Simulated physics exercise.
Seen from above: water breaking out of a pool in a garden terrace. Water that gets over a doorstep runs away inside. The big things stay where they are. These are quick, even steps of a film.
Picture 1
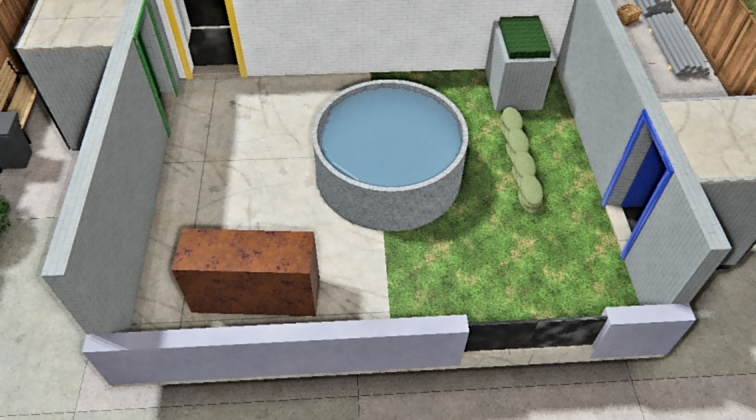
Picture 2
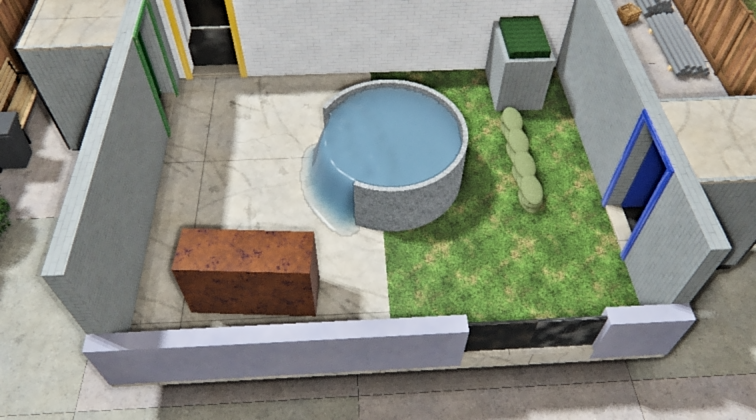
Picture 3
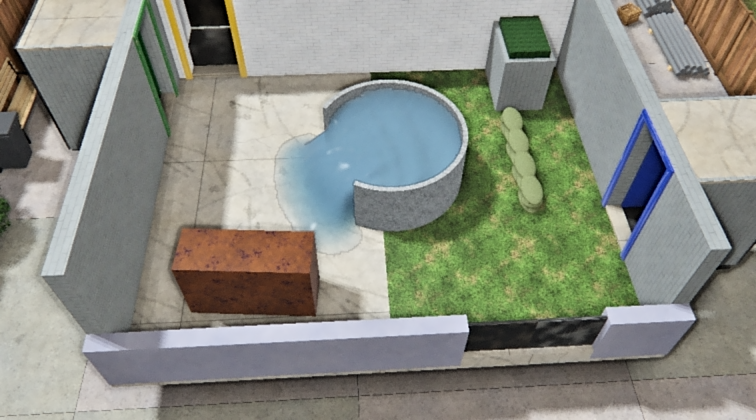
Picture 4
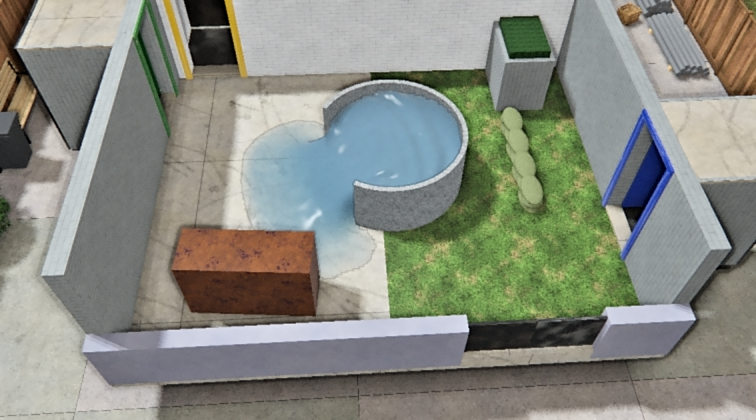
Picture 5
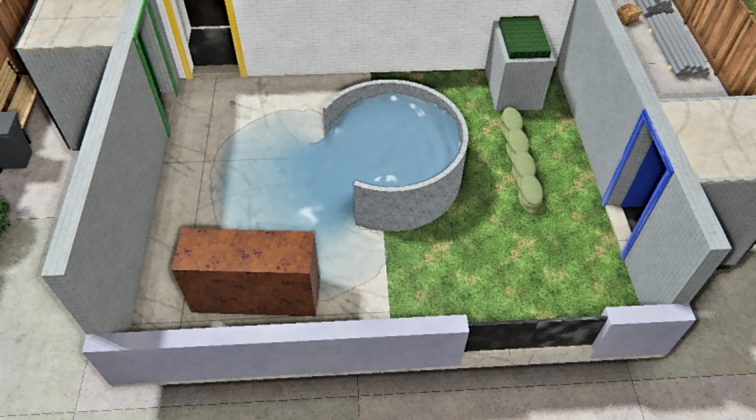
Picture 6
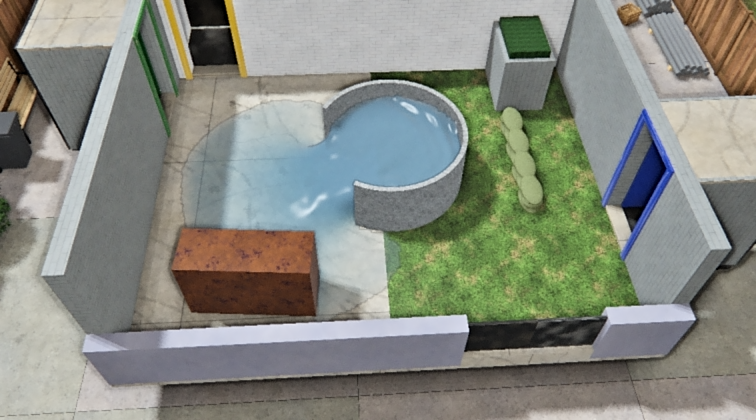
Water in a round grey pool on a walled terrace burst out through a gap in its left side, then spread steadily across the pale paving, reaching behind the rusty brown block and farther left.
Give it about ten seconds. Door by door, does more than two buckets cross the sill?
In the end: The blue door takes more than that; the yellow door takes more than that; the green door takes more than that.
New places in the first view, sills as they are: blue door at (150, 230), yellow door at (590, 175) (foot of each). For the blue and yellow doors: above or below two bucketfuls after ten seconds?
One by one: Blue door passes that mark, yellow door is under.
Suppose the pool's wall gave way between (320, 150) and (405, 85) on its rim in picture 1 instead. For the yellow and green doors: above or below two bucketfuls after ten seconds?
My reading: The yellow door lets more in, the green door goes over.
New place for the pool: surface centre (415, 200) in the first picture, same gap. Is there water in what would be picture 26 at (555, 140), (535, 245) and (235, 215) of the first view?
In that order: Free of water, under water, flooded.
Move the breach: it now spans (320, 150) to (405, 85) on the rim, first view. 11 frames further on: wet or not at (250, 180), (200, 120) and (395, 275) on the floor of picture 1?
In that order: Awash, awash, free of water.
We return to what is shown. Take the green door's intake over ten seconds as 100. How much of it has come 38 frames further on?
Some 95 per cent.
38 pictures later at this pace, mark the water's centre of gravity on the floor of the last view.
Roughly at (330, 193).
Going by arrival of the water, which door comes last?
That is the blue one.
A moment on, water covers 40 % of the floor; the blue door not reached, the yellow door wet at the sill, nothing in, the green door under two buckets in.
Next, water covers 45 % of the floor; the blue door not reached, the yellow door under two buckets in, the green door over two buckets in.
Then, water covers 55 % of the floor; the blue door not reached, the yellow door far over two buckets in, the green door over two buckets in.
Later, water covers 90 % of the floor; the blue door wet at the sill, nothing in, the yellow door far over two buckets in, the green door over two buckets in.
In the end, water covers 100 % of the floor; the blue door over two buckets in, the yellow door far over two buckets in, the green door over two buckets in.
